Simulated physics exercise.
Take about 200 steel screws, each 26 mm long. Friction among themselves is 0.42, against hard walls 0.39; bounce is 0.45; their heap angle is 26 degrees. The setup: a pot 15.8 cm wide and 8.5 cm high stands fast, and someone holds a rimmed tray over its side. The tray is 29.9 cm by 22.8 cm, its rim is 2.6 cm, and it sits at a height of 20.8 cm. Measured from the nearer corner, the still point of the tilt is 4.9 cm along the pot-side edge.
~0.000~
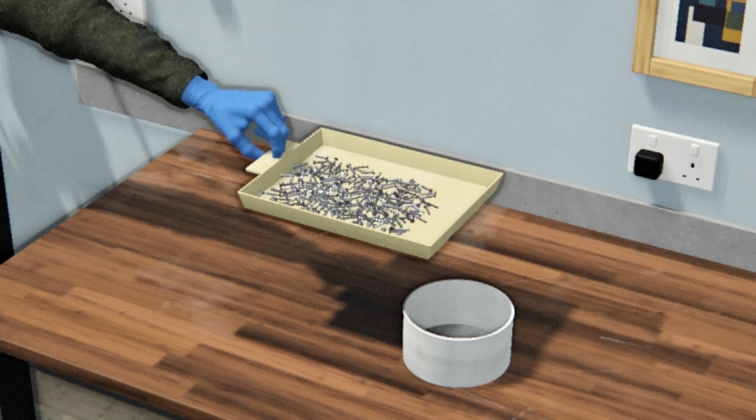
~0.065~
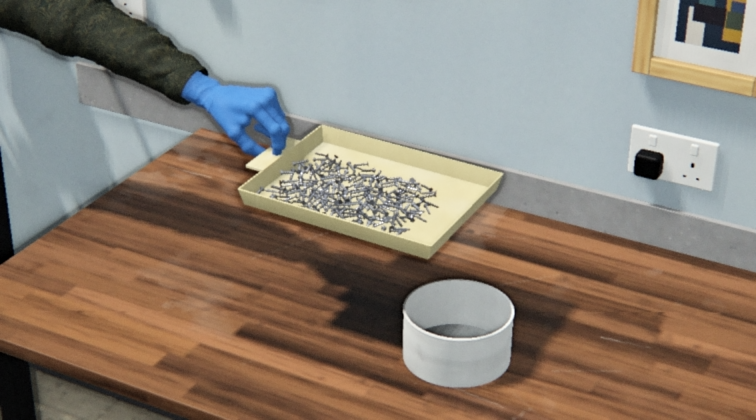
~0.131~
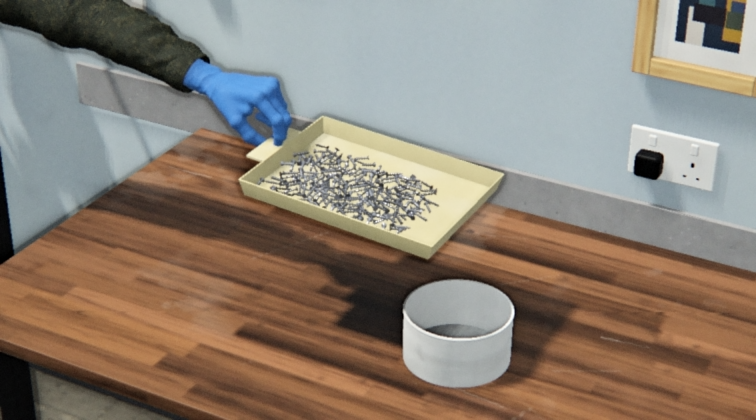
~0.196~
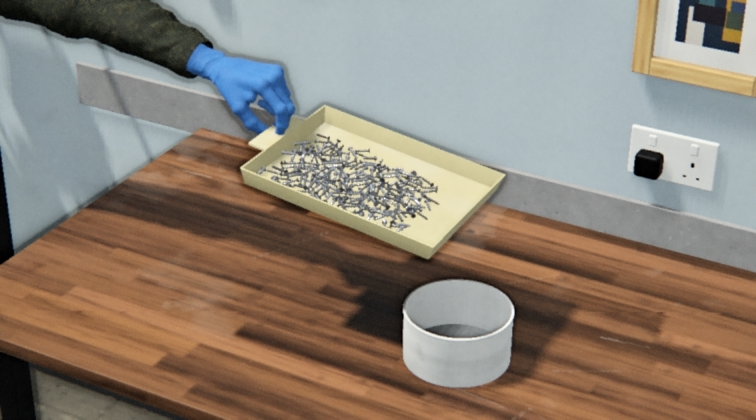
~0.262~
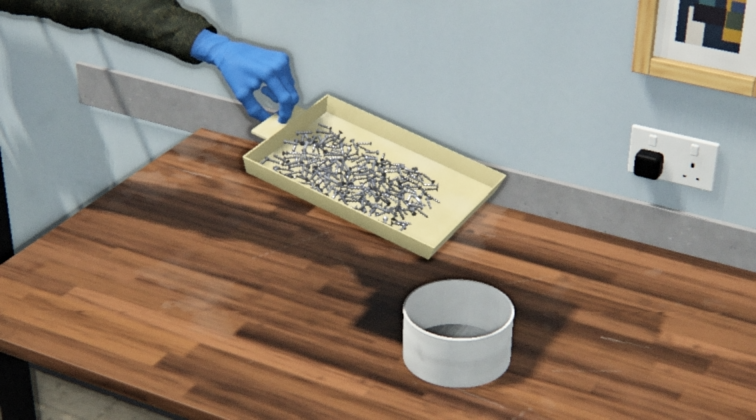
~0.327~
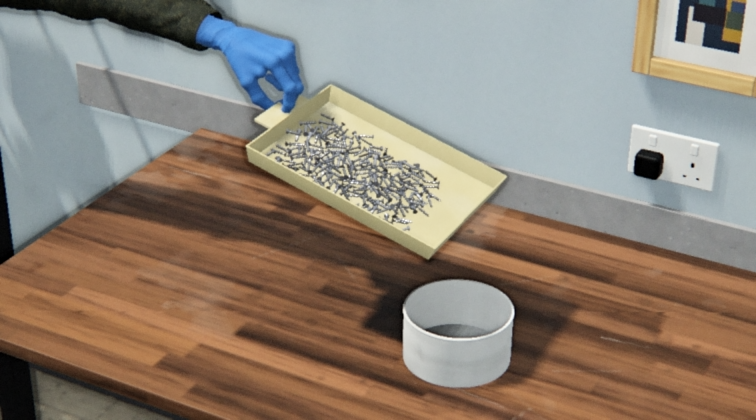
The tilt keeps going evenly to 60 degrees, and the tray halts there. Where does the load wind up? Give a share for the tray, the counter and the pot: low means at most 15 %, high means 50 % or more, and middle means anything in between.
Shares: Left on the tray high, counter low, pot low.
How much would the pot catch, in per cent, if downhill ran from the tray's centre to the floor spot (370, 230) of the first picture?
Estimate: Some 0 per cent.
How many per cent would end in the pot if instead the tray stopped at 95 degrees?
Estimate: Roughly 60 percent.
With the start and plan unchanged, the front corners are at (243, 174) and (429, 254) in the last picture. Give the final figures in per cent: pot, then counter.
You'd end with pot at 0 and counter at 10.
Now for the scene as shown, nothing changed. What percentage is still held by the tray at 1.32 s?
Close to 90 in a hundred.
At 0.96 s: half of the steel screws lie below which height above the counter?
The halfway line is at about 24 cm.
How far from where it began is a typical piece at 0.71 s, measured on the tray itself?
Roughly 6 cm.
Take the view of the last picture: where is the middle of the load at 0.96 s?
Estimated centre of load: Around (460, 212).
Then, at 0.71 s, tilt 37 degrees; the tray holds 100 %, the pot 0 %.
Then, at 0.96 s, tilt 51 degrees; the tray holds 100 %, the pot 0 %.
Then, at 1.32 s, tilt 60 degrees; the tray holds 90 %, the pot 5 %.
At rest (2.0 s), tray 90 %, counter 5 %, pot 5 %.
